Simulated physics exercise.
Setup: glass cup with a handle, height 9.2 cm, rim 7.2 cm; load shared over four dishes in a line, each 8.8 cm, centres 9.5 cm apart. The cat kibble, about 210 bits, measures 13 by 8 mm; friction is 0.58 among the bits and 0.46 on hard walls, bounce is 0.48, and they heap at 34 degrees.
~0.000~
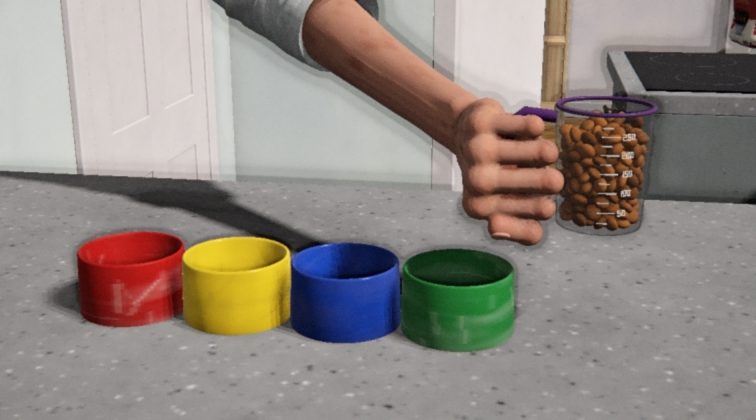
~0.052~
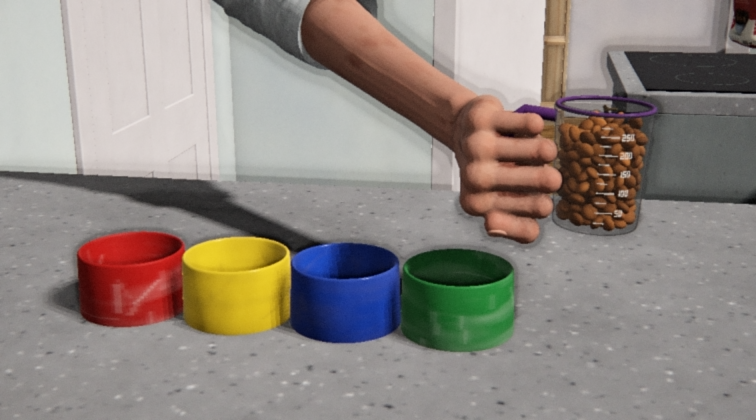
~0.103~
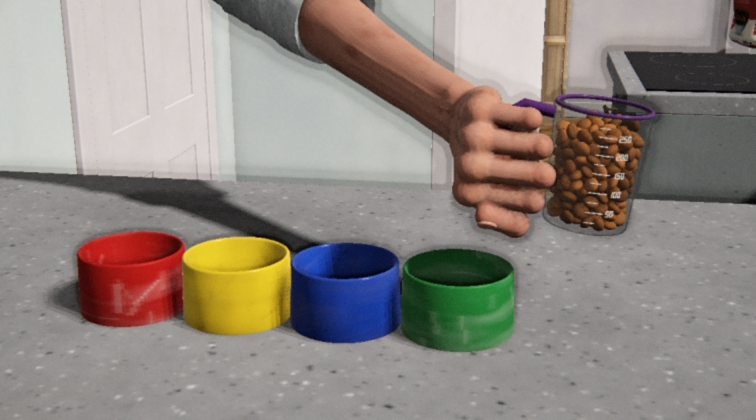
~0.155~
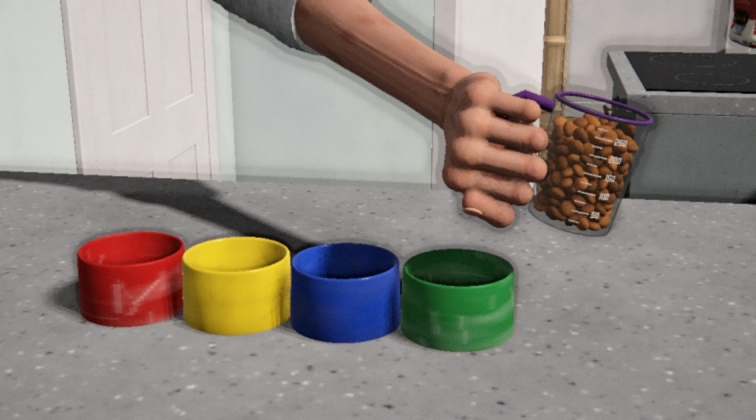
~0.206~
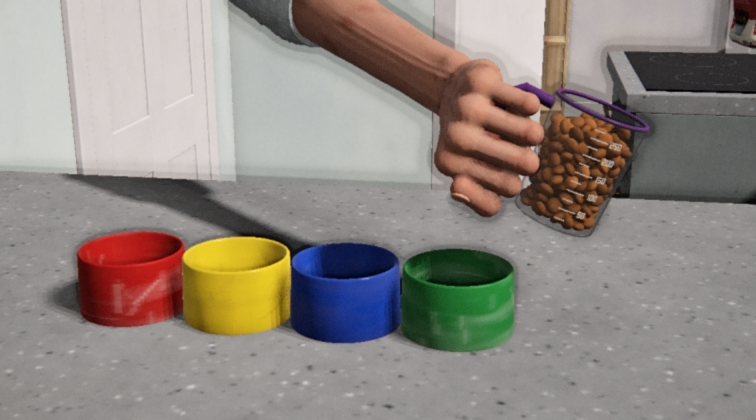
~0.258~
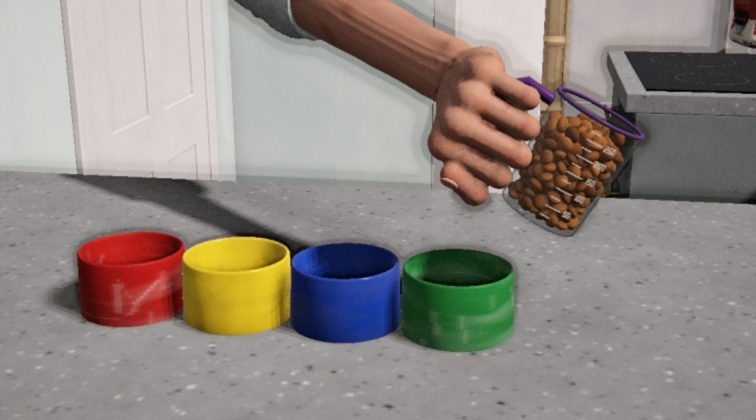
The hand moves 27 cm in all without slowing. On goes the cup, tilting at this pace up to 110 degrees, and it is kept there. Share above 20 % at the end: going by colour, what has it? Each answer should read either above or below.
Red - below, blue - below, green - above, yellow - below, counter - above.
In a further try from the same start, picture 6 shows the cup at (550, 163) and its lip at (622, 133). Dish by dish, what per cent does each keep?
Red: 0 / blue: 50 / green: 40 / yellow: 0.
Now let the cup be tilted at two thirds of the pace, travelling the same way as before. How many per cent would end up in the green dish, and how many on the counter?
Result: Green dish 60, counter 10.
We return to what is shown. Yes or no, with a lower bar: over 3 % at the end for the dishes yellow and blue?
Checking yellow: It falls short; checking blue: It clears.
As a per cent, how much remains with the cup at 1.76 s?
Roughly 15 %.
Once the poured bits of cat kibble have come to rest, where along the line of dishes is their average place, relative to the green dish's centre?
It ends up close to 2 cm toward the picture's right edge.
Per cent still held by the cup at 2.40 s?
Somewhere near 5 per cent.
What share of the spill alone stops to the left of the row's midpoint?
Share: About 0 in a hundred.
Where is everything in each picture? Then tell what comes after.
Cup at (602, 165), tilt 0 degrees, lip at (655, 108), moved 0.0 cm; middle of the pieces at (602, 174); green dish at (458, 268); blue dish at (345, 261); yellow dish at (236, 255); red dish at (131, 249), in the first picture.
Cup at (600, 165), tilt 2 degrees, lip at (655, 109), moved 0.1 cm; middle of the pieces at (600, 174), in the second picture.
Cup at (594, 165), tilt 6 degrees, lip at (653, 113), moved 0.6 cm; middle of the pieces at (593, 174), in the third picture.
Cup at (586, 165), tilt 13 degrees, lip at (651, 120), moved 1.2 cm; middle of the pieces at (584, 173), in the fourth picture.
Cup at (577, 164), tilt 20 degrees, lip at (647, 128), moved 1.9 cm; middle of the pieces at (574, 173), in the fifth picture.
Cup at (569, 164), tilt 28 degrees, lip at (642, 136), moved 2.5 cm; middle of the pieces at (564, 172); green dish at (458, 268); blue dish at (345, 261); yellow dish at (236, 255); red dish at (131, 249). The cup turns about 140 degrees a second and travels 13 cm a second, in the sixth picture.
After 1.16 s, tilt 110 degrees; cup holds 50 %, green 15 %.
Then, at 1.76 s, tilt 110 degrees; cup holds 15 %, blue 5 %, green 45 %.
Then, at 2.40 s, tilt 110 degrees; cup holds 5 %, blue 15 %, green 45 %.
By 3.1 s all is still; red 0 %, blue 15 %, green 45 %, yellow 0 %, counter 40 %, cup 5 %.
